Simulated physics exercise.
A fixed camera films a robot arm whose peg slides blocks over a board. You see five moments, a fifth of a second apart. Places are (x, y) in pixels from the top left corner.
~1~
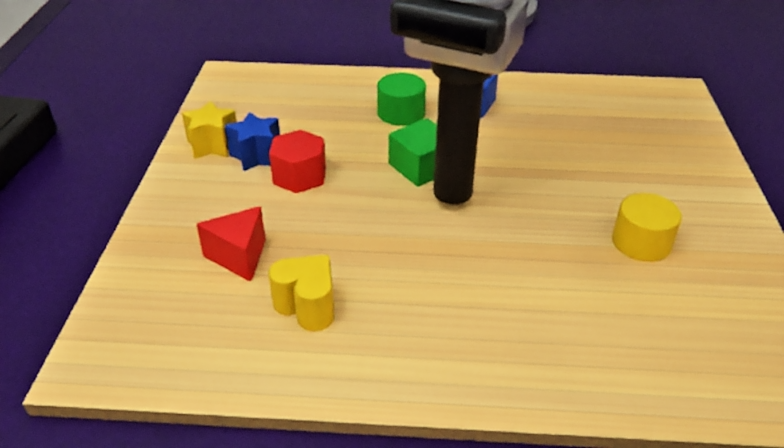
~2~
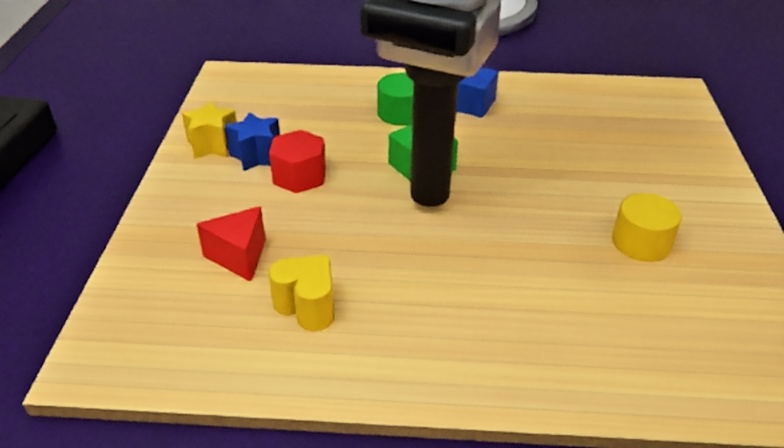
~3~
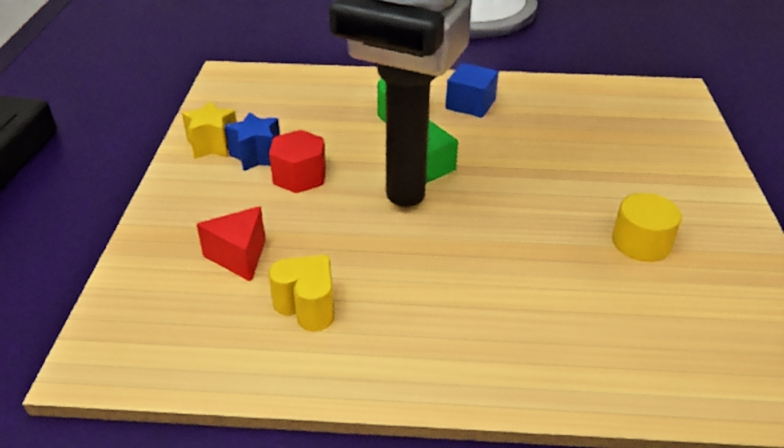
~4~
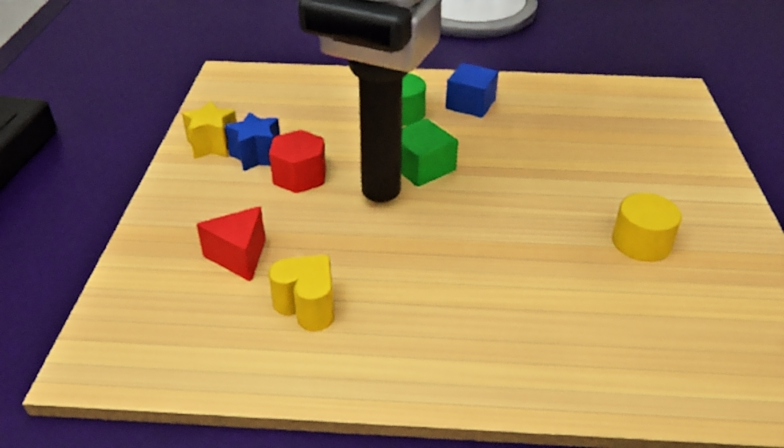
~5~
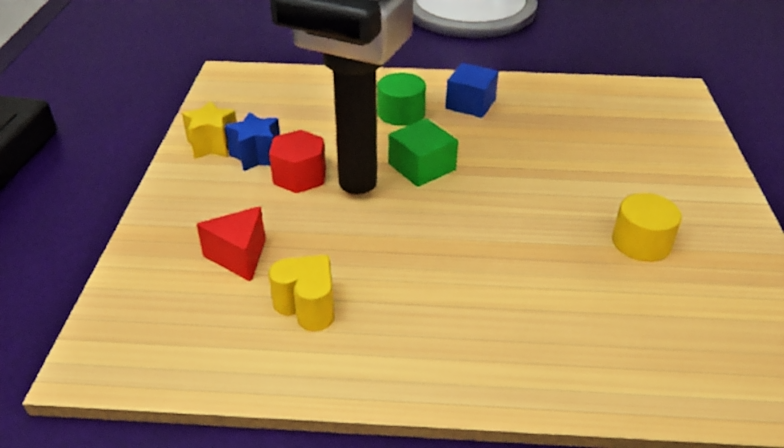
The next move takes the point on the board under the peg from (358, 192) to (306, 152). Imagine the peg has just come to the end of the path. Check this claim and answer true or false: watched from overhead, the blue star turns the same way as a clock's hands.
That is true.
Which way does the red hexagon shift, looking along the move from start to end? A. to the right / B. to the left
B - to the left.
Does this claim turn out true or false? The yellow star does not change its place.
That is true.
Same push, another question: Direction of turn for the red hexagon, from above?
It goes round opposite to clock hands.
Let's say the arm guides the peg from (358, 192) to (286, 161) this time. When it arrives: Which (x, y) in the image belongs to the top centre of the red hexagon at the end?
Its top middle: (239, 138).
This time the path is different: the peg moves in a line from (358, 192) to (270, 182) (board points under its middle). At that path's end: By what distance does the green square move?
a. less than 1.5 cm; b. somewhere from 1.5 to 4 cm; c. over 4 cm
a - less than 1.5 cm.
On the path given first. Halfway along, peg at (330, 162); blue star at (245, 123), turned 20° clockwise; red hexagon at (282, 142), turned 15° anticlockwise.
At the end, peg at (305, 144); yellow star not moved; blue star at (241, 124), turned 40° clockwise; red hexagon at (270, 142), turned 35° anticlockwise; green square not moved.
